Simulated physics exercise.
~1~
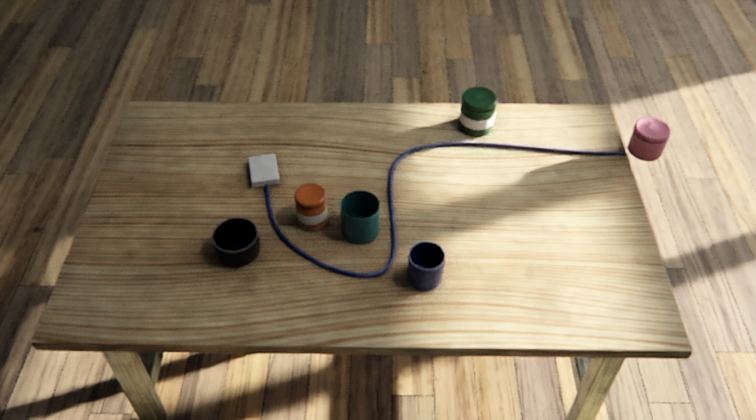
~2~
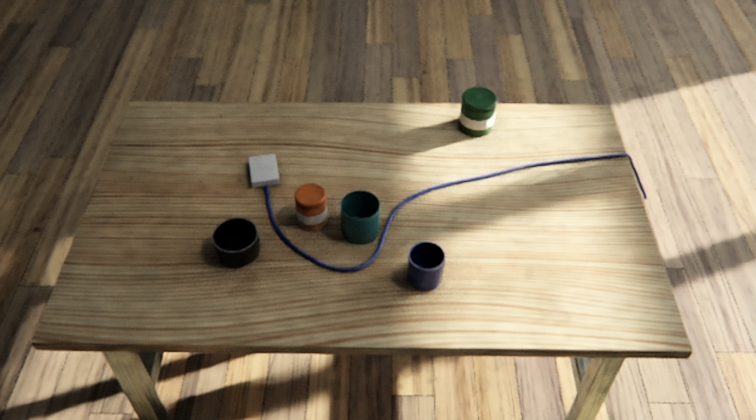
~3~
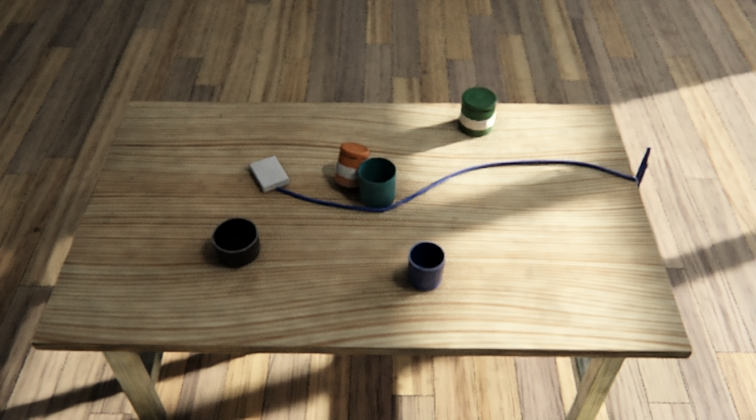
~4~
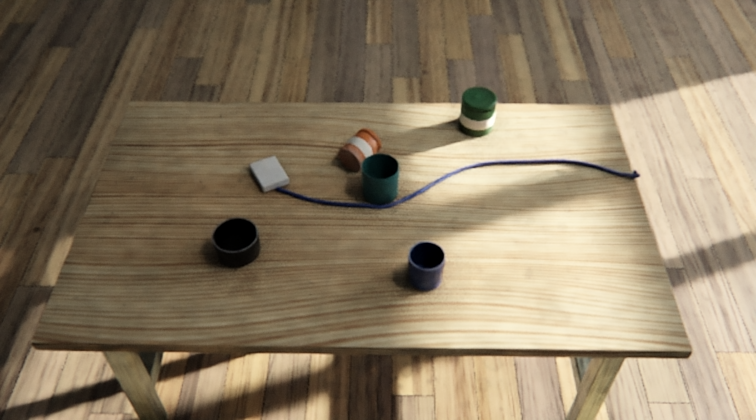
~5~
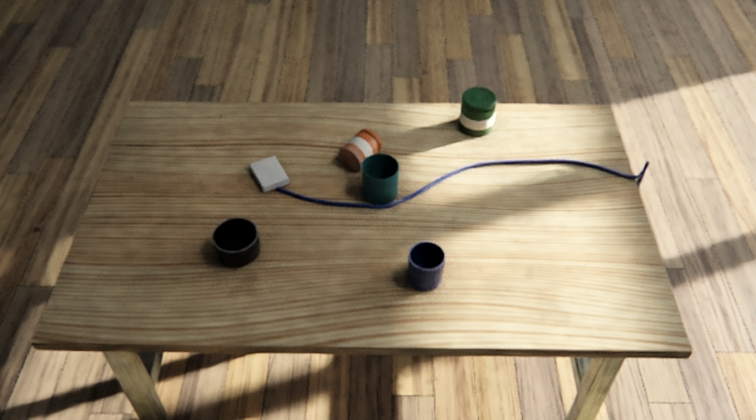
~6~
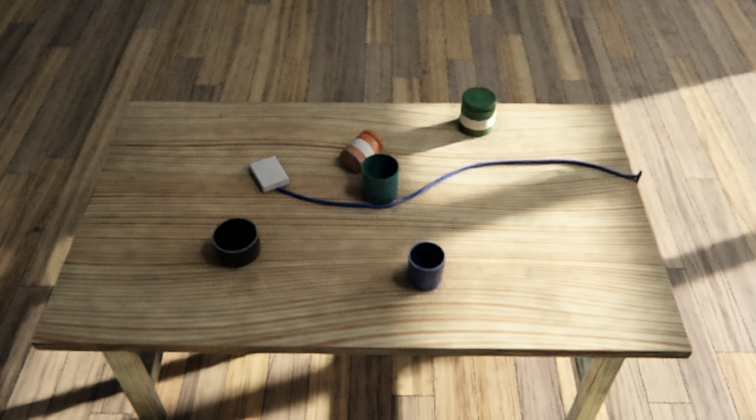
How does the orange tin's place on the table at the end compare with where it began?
It starts just left of the teal cup, near the middle of the table, and ends farther right and closer to the far edge, behind the cup.
A wooden table holds cups as a falling pink object's cable topples an orange tin.
